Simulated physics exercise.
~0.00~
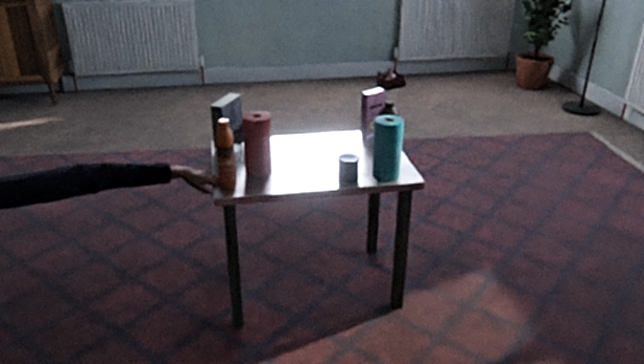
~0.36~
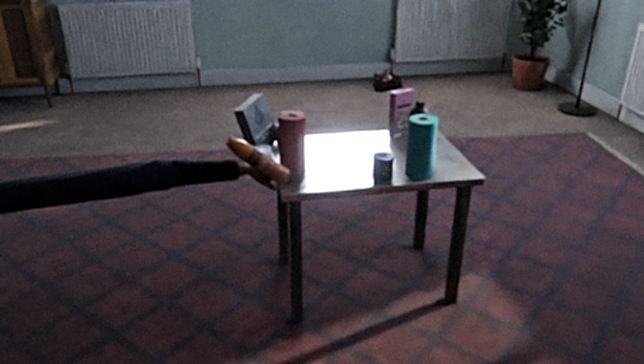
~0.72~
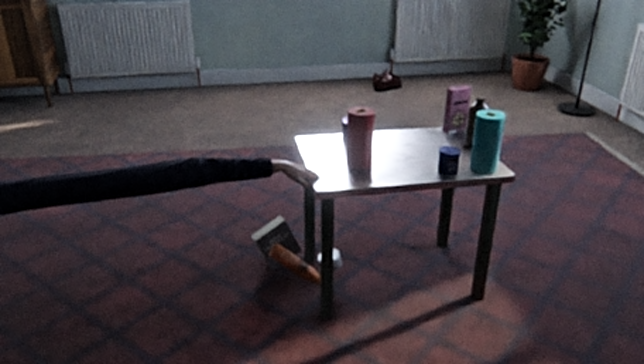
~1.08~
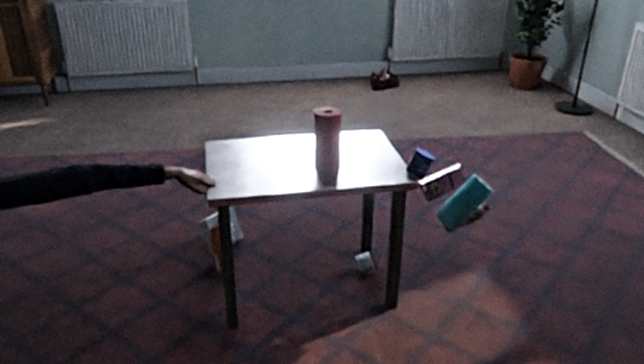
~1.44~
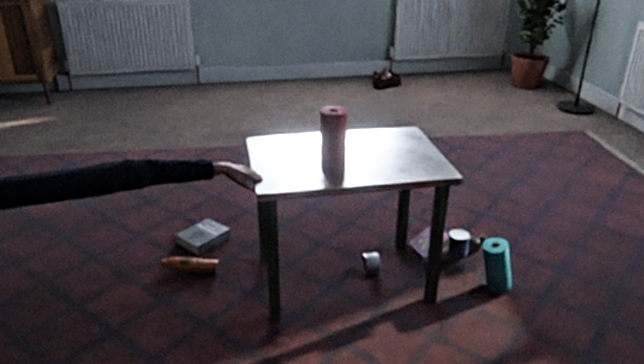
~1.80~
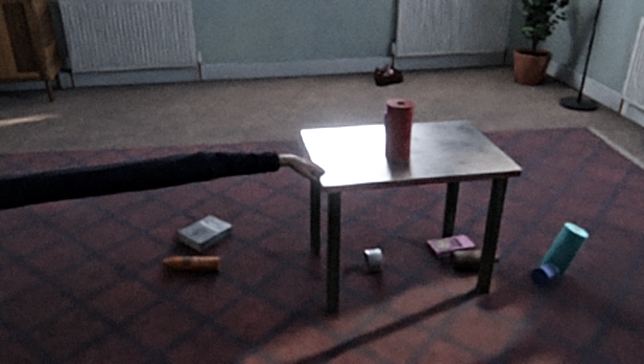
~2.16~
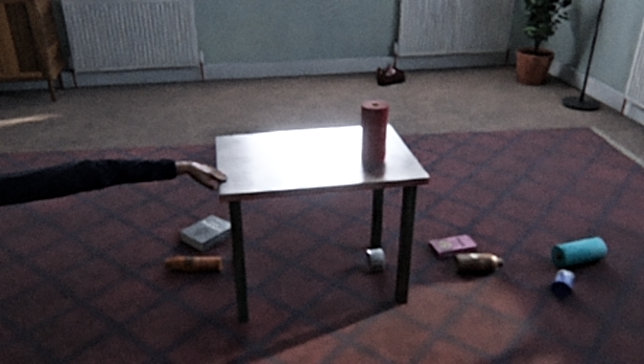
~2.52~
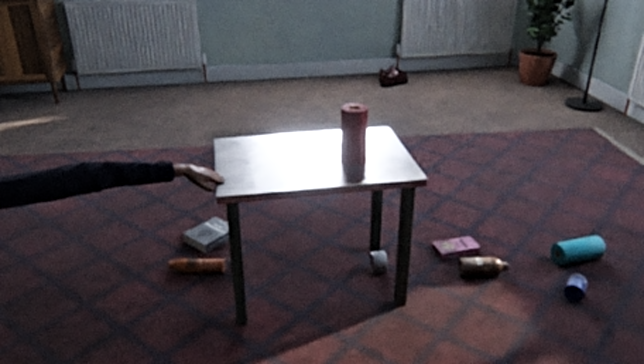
In the video, a hand shoves a metal-topped side table right and left repeatedly, sending bottles, boxes, small containers and a turquoise roll tumbling off both ends onto the patterned rug, until only the red roll remains visible upright on top and the table rests still.
